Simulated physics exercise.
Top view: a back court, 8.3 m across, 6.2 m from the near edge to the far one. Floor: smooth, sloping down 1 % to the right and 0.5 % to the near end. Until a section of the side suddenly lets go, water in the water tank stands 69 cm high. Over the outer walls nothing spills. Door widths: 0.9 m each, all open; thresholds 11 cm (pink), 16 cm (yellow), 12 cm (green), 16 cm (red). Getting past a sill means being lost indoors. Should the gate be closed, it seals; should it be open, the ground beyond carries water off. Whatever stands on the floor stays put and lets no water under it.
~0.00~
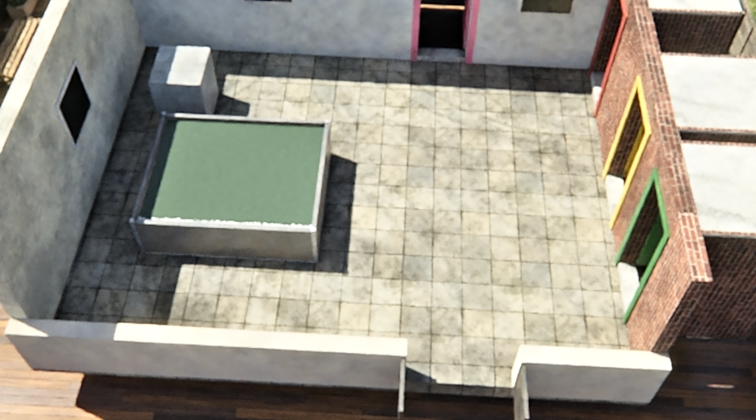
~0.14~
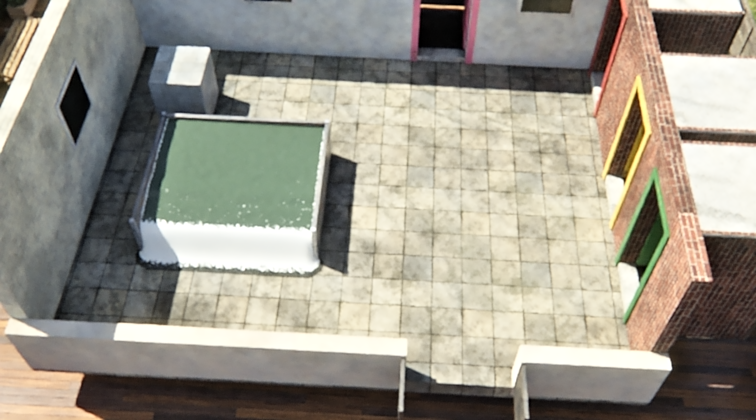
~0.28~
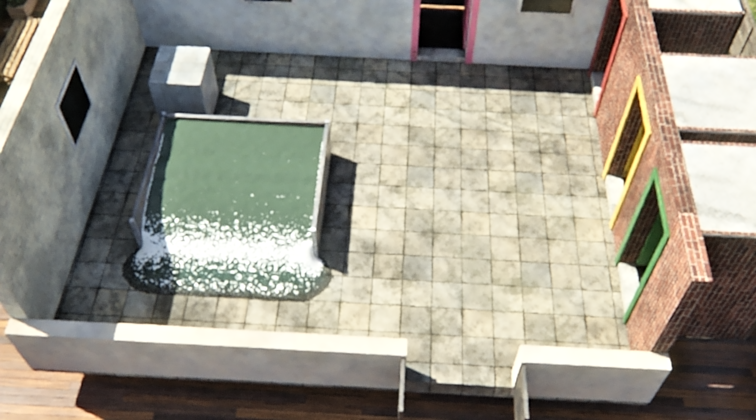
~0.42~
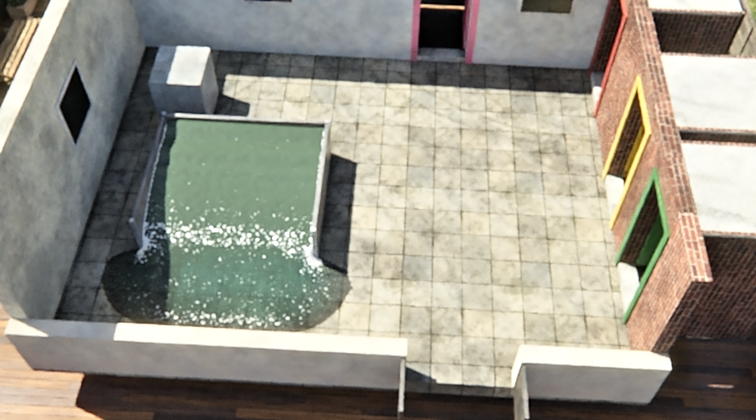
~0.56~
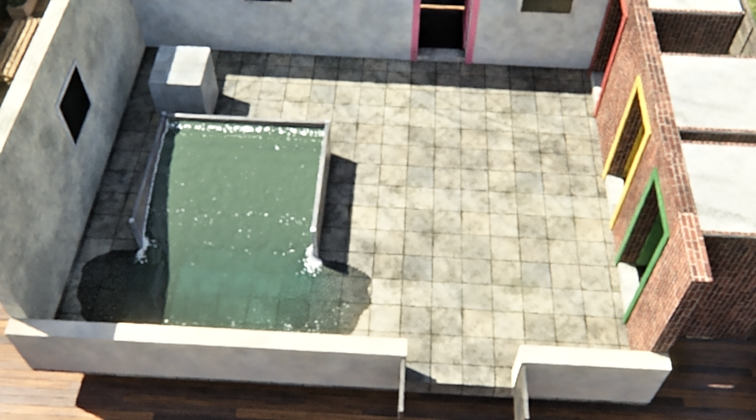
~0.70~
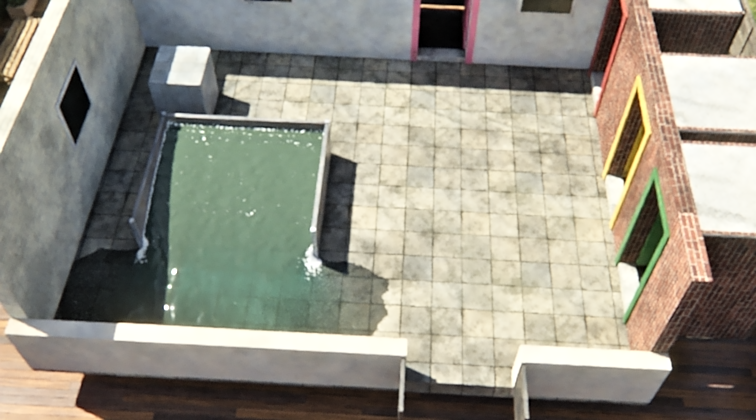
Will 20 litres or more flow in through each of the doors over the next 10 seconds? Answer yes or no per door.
Pink door: No, yellow door: No, green door: Yes, red door: No.
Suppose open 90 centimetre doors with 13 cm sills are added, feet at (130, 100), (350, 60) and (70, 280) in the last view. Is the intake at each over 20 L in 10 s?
Less, less, more.
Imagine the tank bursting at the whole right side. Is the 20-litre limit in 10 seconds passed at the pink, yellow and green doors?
Against that limit: Pink not over, yellow over, green past it.
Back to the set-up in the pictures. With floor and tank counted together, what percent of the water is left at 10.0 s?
Some 90 in a hundred.
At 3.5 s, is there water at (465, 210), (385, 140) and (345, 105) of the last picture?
The first point is awash, the second is not yet hit and the third is not yet hit.
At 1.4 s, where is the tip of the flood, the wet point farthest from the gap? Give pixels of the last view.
Somewhere around (466, 368).
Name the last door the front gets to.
Last comes the pink one.
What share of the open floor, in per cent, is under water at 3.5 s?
Around 55 per cent.
After 1.4 s water covers 15 % of the floor and is deepest (53 cm) near (211, 353); pink door not reached, yellow door not reached, green door not reached, red door not reached.
After 2.2 s water covers 30 % of the floor and is deepest (52 cm) near (59, 344); pink door not reached, yellow door not reached, green door not reached, red door not reached.
After 3.5 s water covers 55 % of the floor and is deepest (38 cm) near (160, 131); pink door not reached, yellow door 11 cm at the sill, 0 L in, green door 23 cm at the sill, 20 L in, red door not reached.
After 6.0 s water covers 85 % of the floor and is deepest (20 cm) near (590, 80); pink door not reached, yellow door 11 cm at the sill, 0 L in, green door 15 cm at the sill, 78 L in, red door 10 cm at the sill, 0 L in.
After 10.0 s water covers 95 % of the floor and is deepest (18 cm) near (594, 178); pink door 5 cm at the sill, 1 L in, yellow door 11 cm at the sill, 0 L in, green door 10 cm at the sill, 84 L in, red door 15 cm at the sill, 2 L in.
